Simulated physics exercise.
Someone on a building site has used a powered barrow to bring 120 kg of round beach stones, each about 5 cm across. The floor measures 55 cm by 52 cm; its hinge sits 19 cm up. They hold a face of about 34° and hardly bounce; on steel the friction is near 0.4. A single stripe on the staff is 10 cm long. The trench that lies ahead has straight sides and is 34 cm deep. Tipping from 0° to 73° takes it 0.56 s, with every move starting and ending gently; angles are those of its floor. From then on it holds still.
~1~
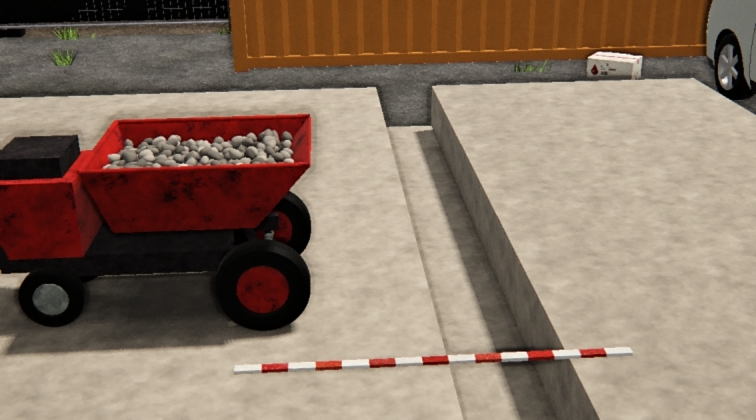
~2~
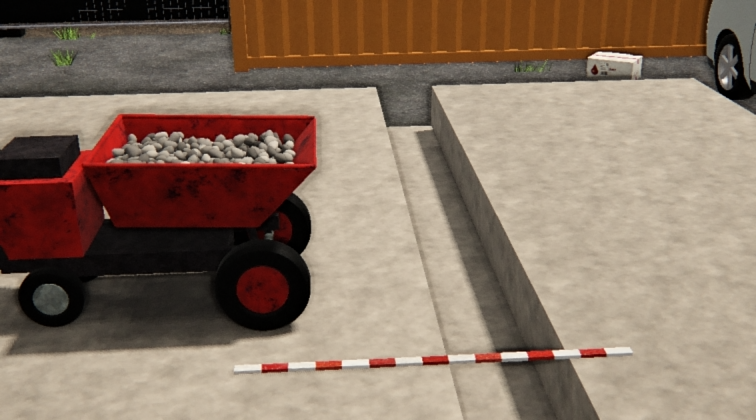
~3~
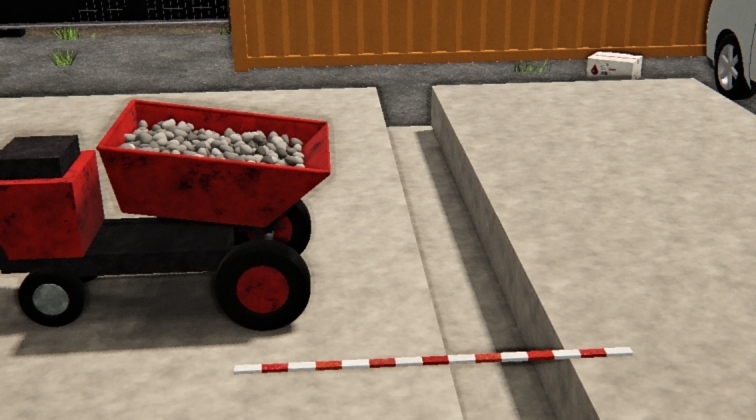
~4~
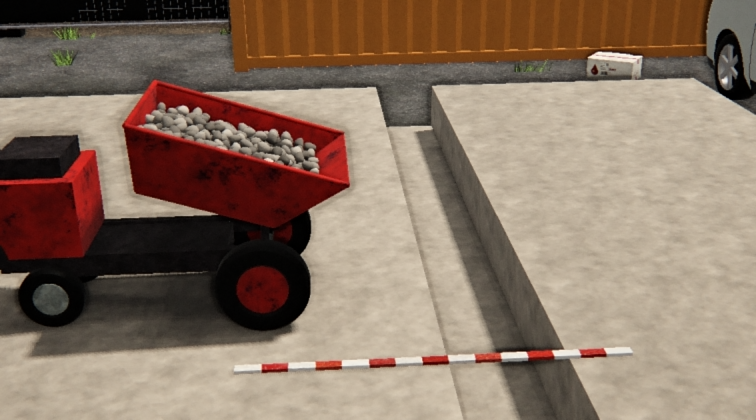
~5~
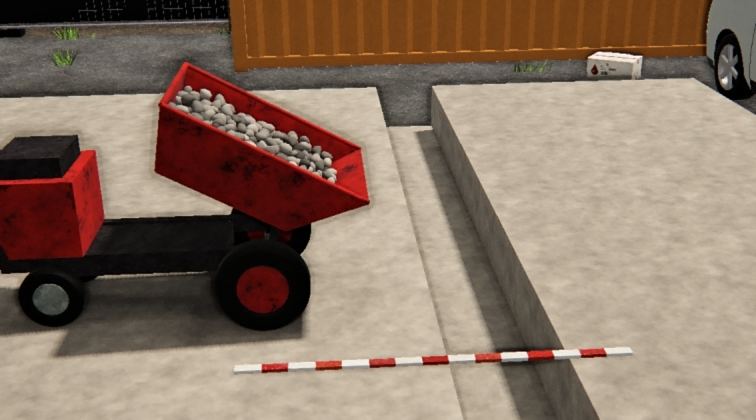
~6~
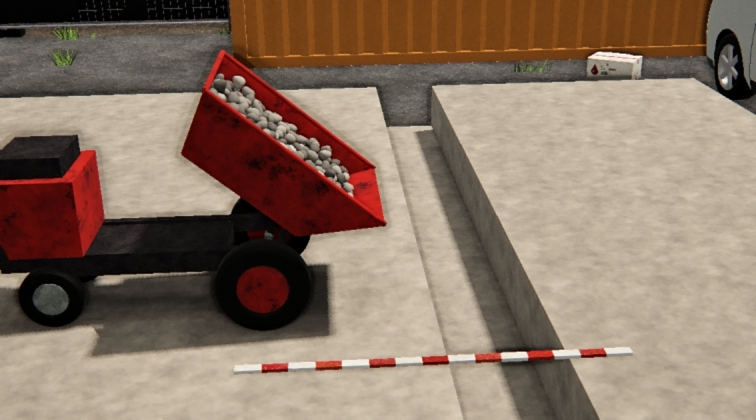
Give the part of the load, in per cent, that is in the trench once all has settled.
Close to 93 in a hundred.
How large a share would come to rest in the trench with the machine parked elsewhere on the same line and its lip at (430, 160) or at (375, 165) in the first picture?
Close to 30 percent in the first case, 80 percent in the second.
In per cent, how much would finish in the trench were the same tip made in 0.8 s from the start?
Then roughly 95 percent.
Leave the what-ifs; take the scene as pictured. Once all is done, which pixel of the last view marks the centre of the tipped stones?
I'd put it close to (485, 340).
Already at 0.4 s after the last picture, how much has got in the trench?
About 25%.
Then, 0.1 s after the last picture the floor is at 62°, 100 % in the tray; the foremost stones are at (383, 230).
Then, 0.4 s after the last picture the floor is at 73°, 65 % in the tray, 9 % short of the trench, 27 % in the trench; the foremost stones are at (487, 324).
Then, 0.7 s after the last picture the floor is at 73°, 5 % in the tray, 9 % short of the trench, 85 % in the trench; the foremost stones are at (540, 323).
Then, 2.7 s after the last picture the floor is at 73°, 0 % in the tray, 7 % short of the trench, 93 % in the trench; the foremost stones are at (570, 335).
